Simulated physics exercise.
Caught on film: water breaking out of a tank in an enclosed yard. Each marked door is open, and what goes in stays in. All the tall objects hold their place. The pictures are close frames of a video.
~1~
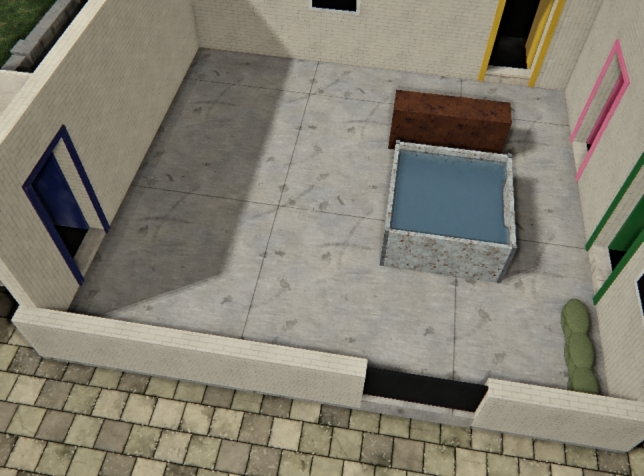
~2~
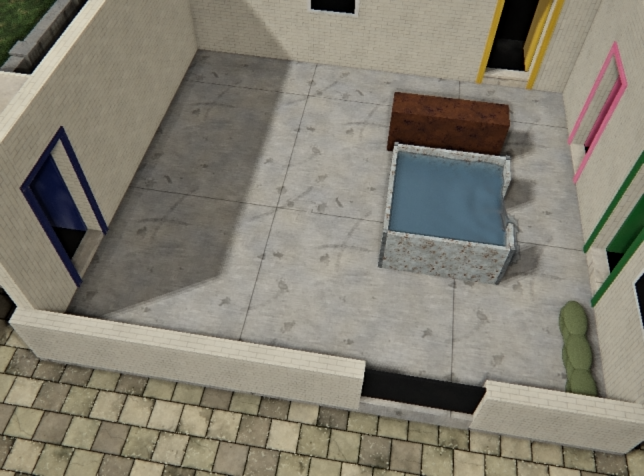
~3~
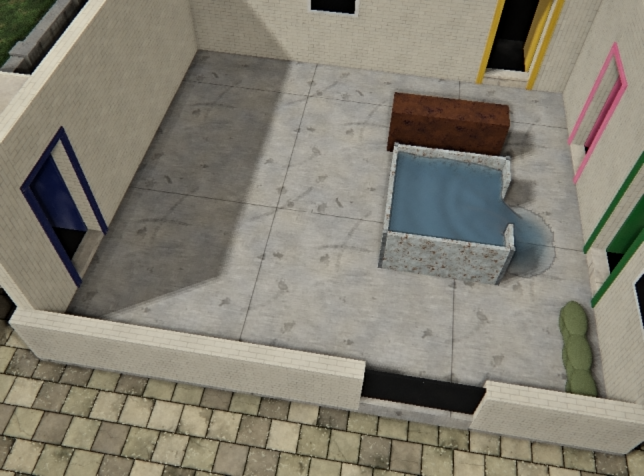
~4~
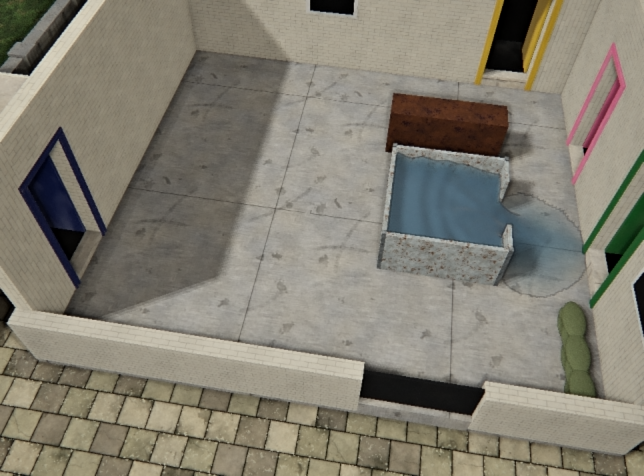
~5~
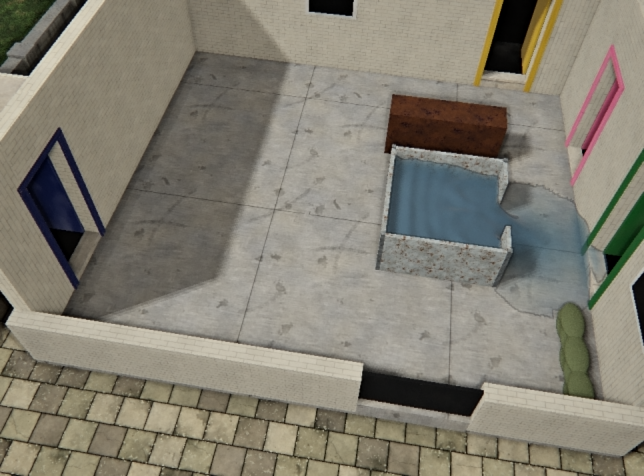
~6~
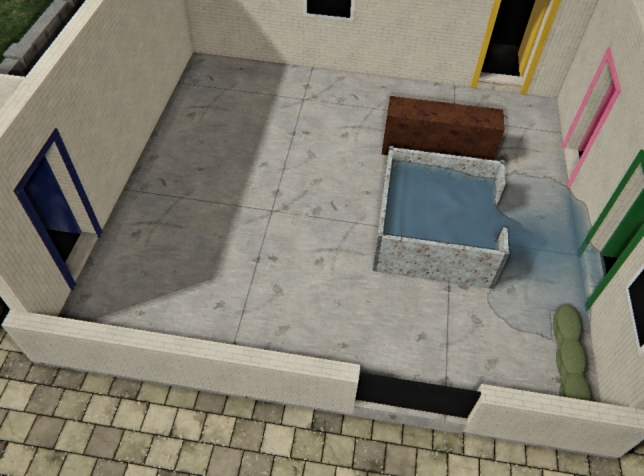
Water pouring from a broken side of a stone tank in a walled yard, spreading rightward across the grey paved floor.
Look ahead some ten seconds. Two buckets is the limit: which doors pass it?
One by one: The pink door lets in a lot; the yellow door admits no more than that; the green door lets in a lot; the blue door admits no more than that.
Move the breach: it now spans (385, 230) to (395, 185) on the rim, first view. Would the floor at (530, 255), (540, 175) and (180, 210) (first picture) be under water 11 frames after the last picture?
As listed: Not flooded, free of water, under water.
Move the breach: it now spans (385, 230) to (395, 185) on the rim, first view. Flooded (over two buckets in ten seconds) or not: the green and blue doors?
In short: Green takes less; blue lets more in.
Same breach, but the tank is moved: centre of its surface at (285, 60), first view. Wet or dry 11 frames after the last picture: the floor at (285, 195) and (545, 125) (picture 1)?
As listed: Free of water, under water.
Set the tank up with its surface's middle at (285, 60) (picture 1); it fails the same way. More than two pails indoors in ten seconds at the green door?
In short: The green door lets less in.
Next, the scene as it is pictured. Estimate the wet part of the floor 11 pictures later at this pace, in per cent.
About 20 per cent.
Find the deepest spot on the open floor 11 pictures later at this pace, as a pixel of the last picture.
Close to (593, 415).
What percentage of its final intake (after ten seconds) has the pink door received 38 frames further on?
Close to 95 %.
A moment on, water covers 10 % of the floor; the pink door under two buckets in, the yellow door not reached, the green door far over two buckets in, the blue door not reached.
Next, water covers 20 % of the floor; the pink door under two buckets in, the yellow door wet at the sill, nothing in, the green door far over two buckets in, the blue door not reached.
Then, water covers 35 % of the floor; the pink door over two buckets in, the yellow door wet at the sill, nothing in, the green door far over two buckets in, the blue door not reached.
Later, water covers 65 % of the floor; the pink door over two buckets in, the yellow door wet at the sill, nothing in, the green door far over two buckets in, the blue door not reached.
In the end, water covers 90 % of the floor; the pink door over two buckets in, the yellow door wet at the sill, nothing in, the green door far over two buckets in, the blue door wet at the sill, nothing in.
